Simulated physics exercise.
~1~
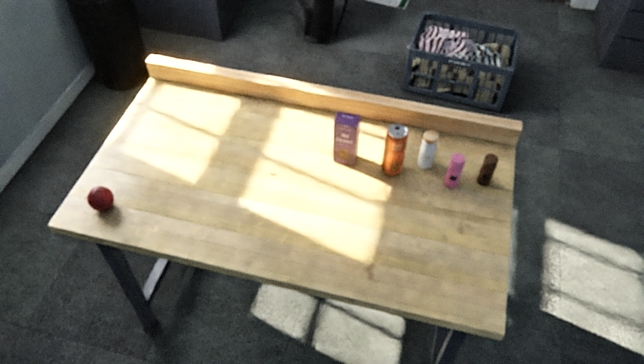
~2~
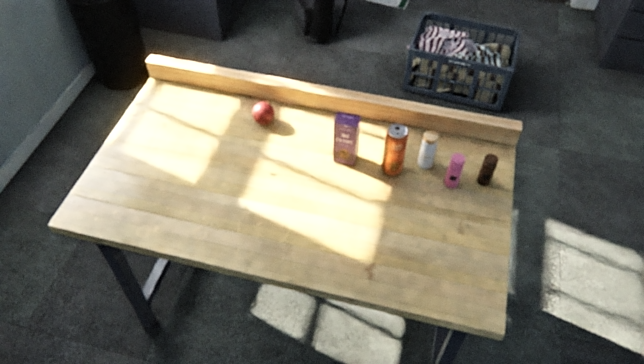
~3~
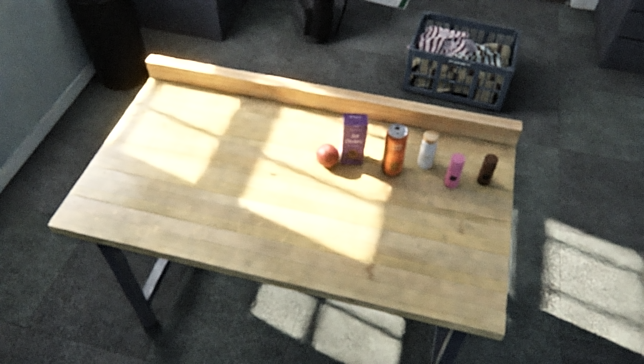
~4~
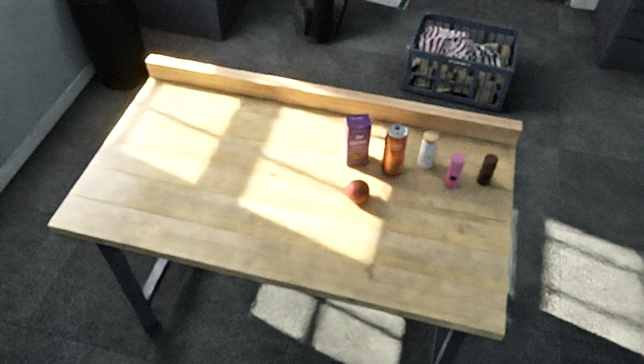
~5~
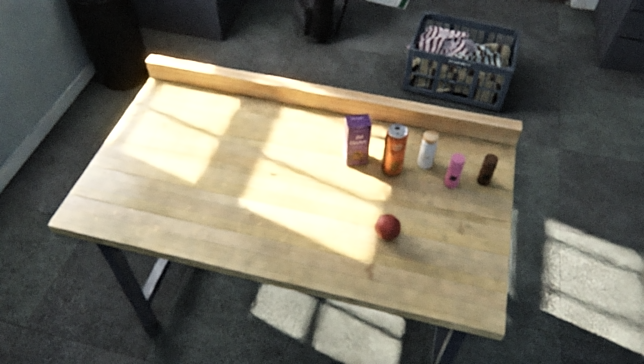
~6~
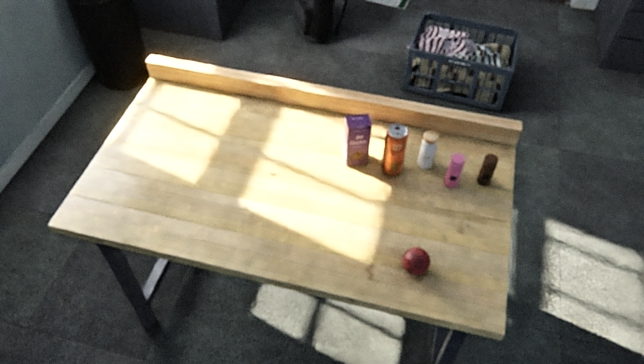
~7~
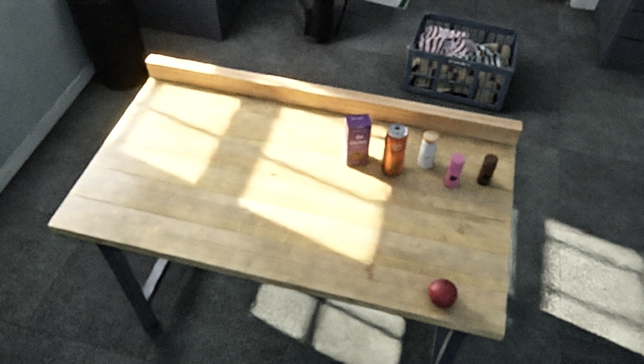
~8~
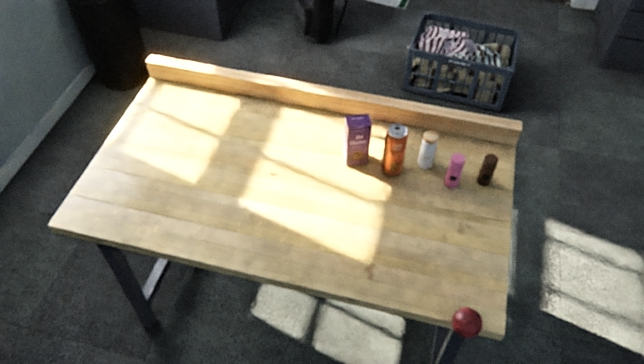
On a wooden table, a red ball banks off the batten, nudges a purple carton, and rolls to the near right edge.
